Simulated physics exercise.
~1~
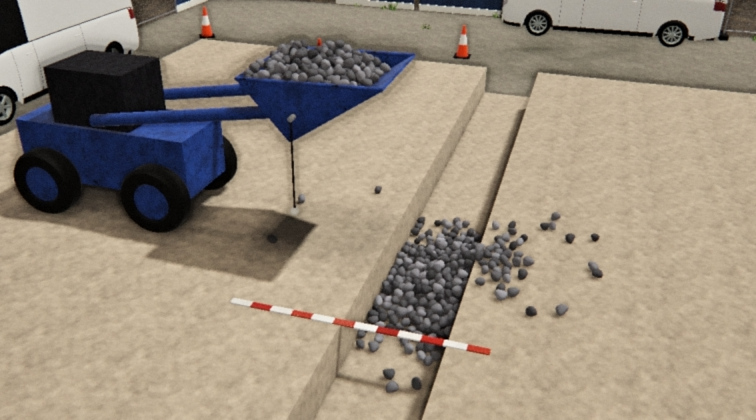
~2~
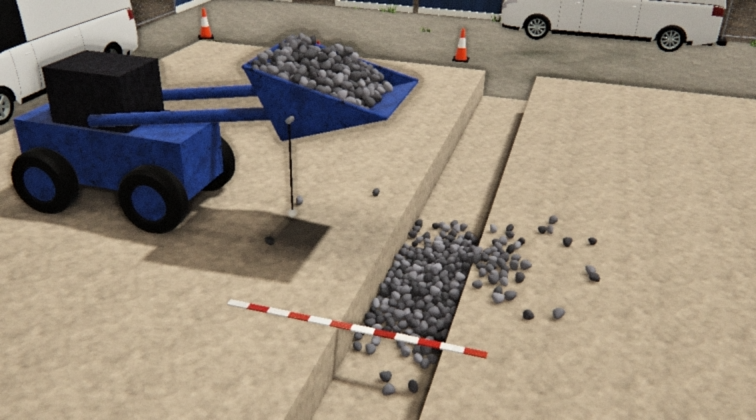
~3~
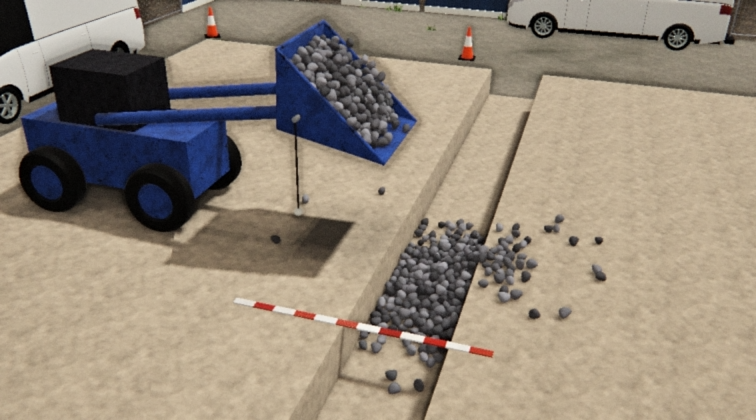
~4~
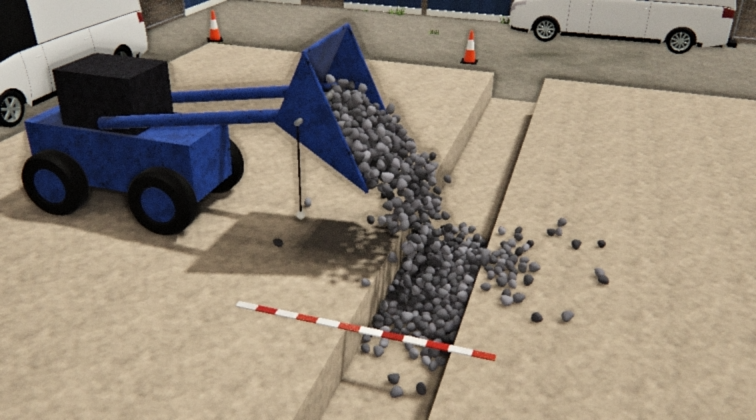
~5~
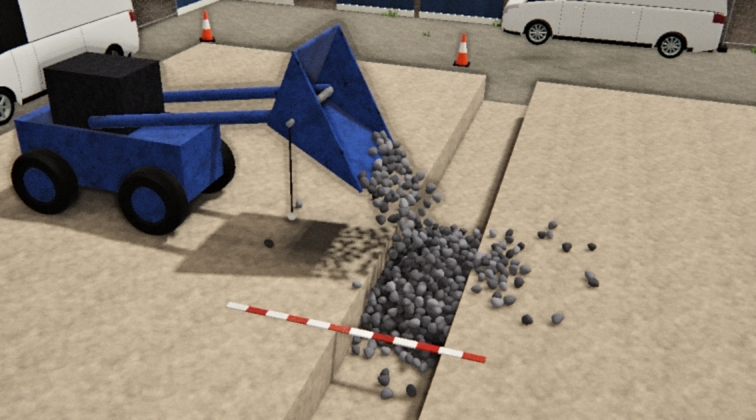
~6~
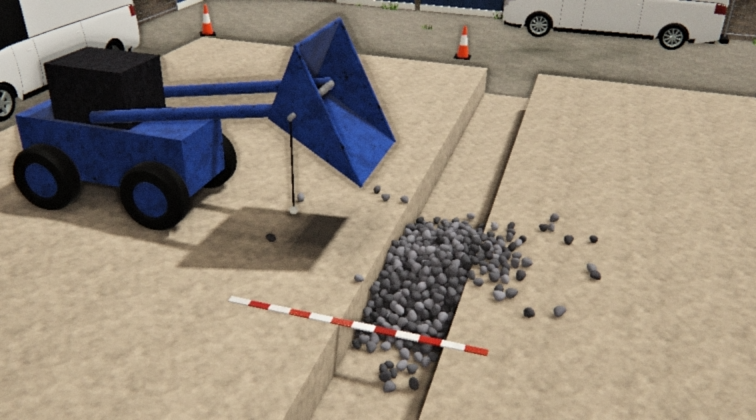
On a sandy lot with parked white vans and traffic cones, a blue loader tips its full bucket forward, pouring grey cobbles into a trench already partly filled with stones, until the bucket hangs empty and the heap has grown, with some stones scattered beyond the far edge.
